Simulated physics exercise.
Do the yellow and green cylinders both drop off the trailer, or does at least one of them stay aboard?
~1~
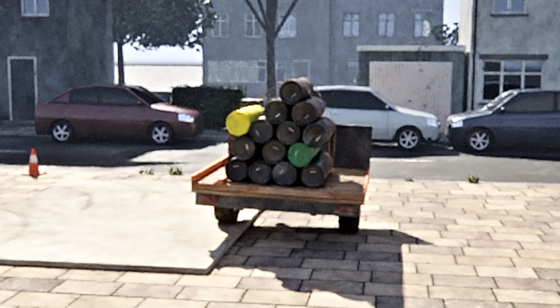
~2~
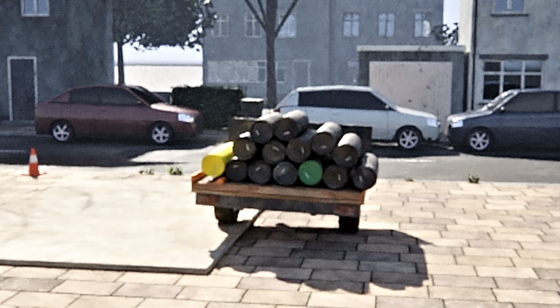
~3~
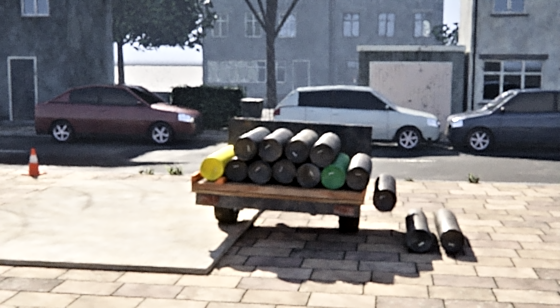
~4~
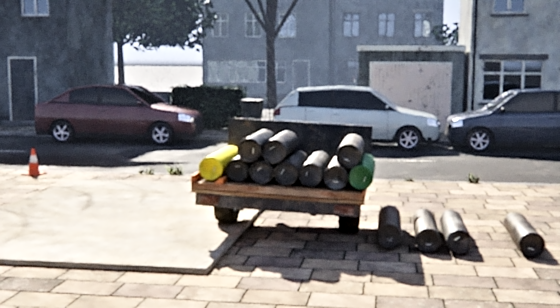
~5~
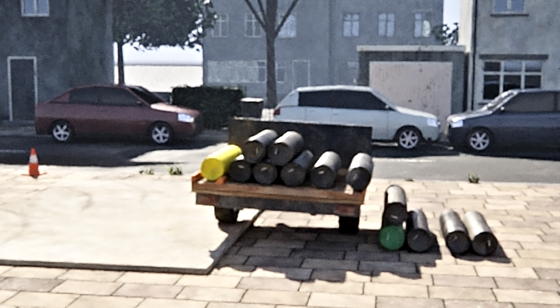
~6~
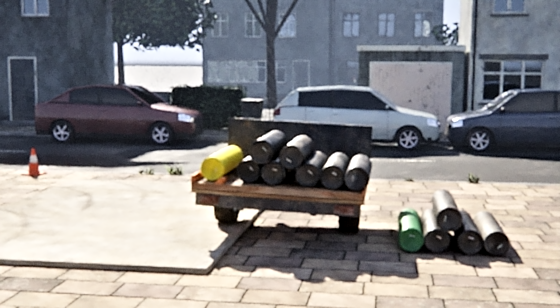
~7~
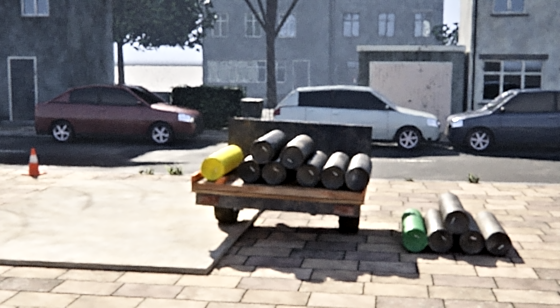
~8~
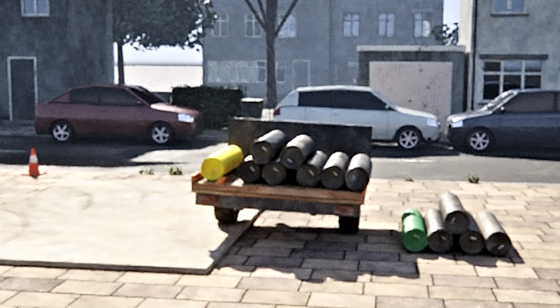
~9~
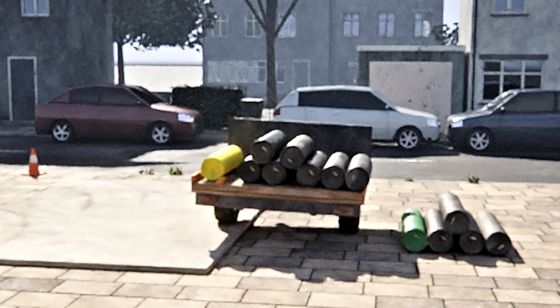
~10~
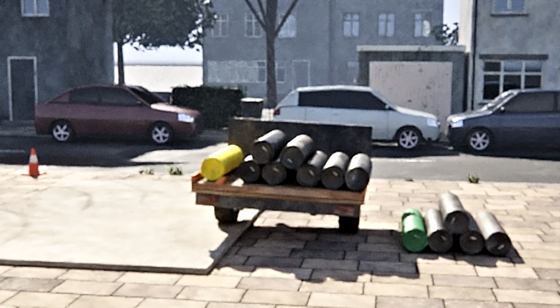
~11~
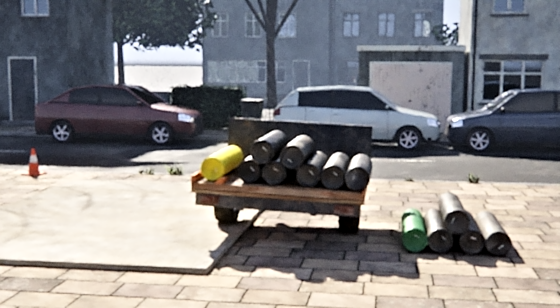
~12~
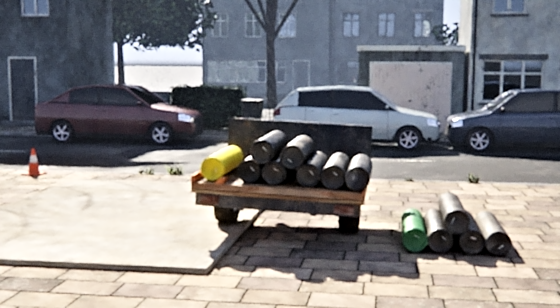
At least one stays aboard. The yellow cylinder remains on the trailer, while the green one ends up on the ground.
